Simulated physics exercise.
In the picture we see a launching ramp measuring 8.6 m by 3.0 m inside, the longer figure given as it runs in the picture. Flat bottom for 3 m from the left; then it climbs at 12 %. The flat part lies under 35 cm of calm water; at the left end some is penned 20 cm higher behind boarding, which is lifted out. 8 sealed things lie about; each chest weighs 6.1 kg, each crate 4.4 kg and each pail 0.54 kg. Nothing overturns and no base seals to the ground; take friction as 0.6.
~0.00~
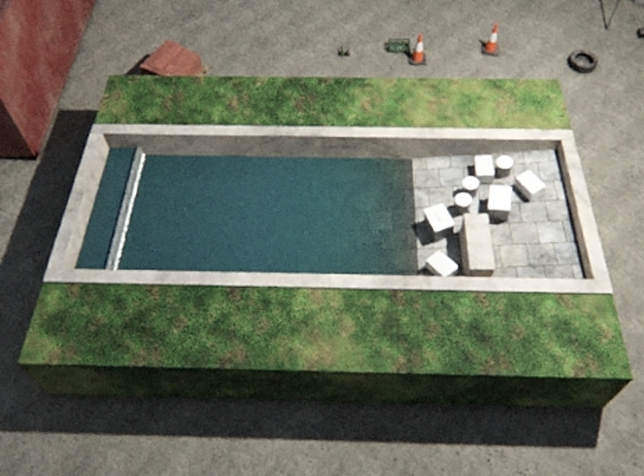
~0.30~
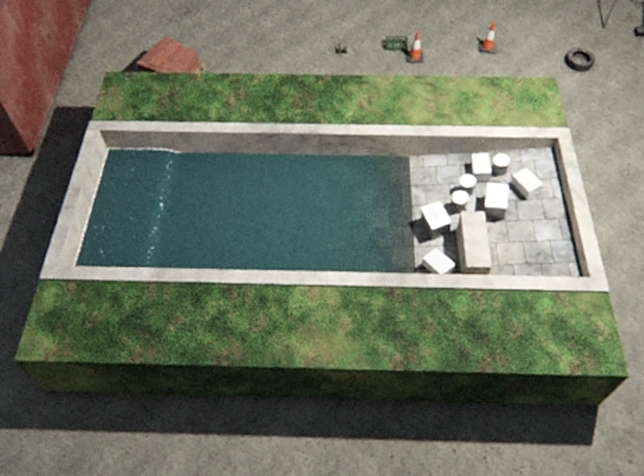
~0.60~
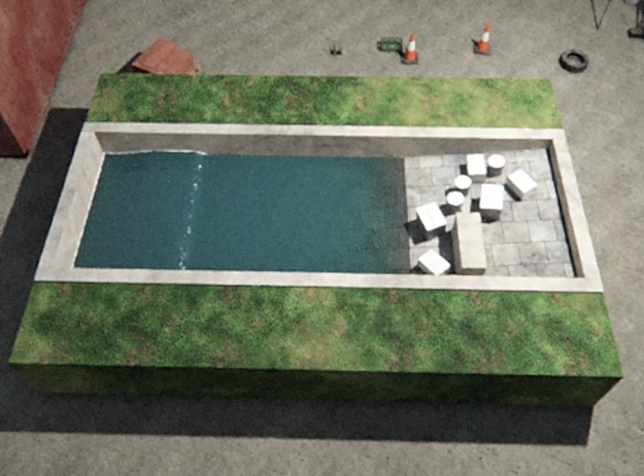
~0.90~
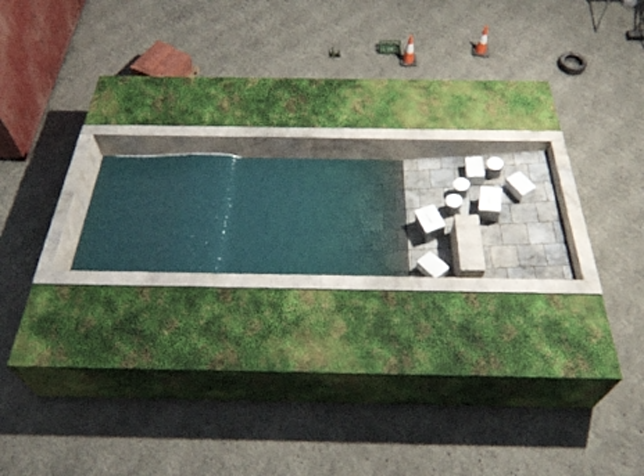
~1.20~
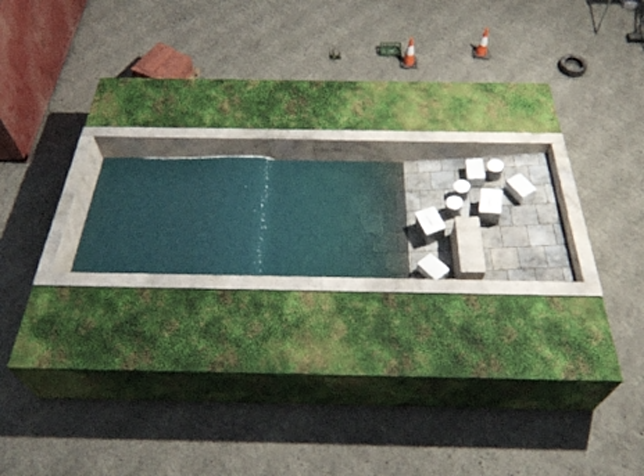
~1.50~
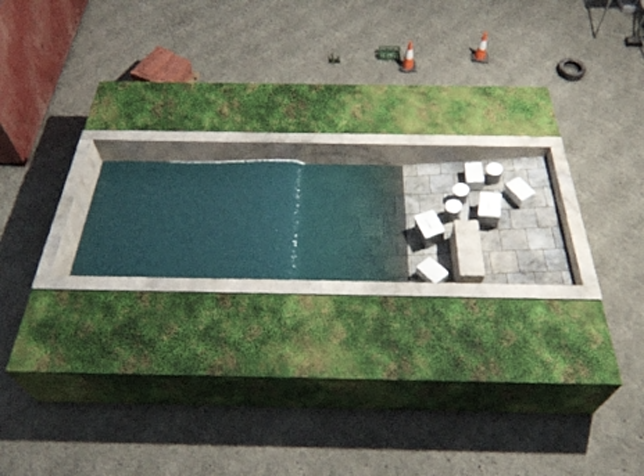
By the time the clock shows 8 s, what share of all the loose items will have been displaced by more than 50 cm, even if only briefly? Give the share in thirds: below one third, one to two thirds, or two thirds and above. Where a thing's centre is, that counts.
One to two thirds.
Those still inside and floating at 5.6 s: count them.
Count: 3.
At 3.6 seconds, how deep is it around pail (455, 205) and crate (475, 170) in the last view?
I'd estimate 1 cm for the first and 1 cm for the second.
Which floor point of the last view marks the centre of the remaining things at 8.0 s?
Around (440, 217).
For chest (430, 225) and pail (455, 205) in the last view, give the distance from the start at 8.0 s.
140 cm and 150 cm respectively.
After 2.1 s 0 of 8 are over 50 cm from their spots; 0 afloat.
After 3.6 s 0 of 8 are over 50 cm from their spots; 2 afloat.
After 5.6 s 3 of 8 are over 50 cm from their spots; 3 afloat.
After 8.0 s 3 of 8 are over 50 cm from their spots, and 3 have been at some point; 3 afloat.
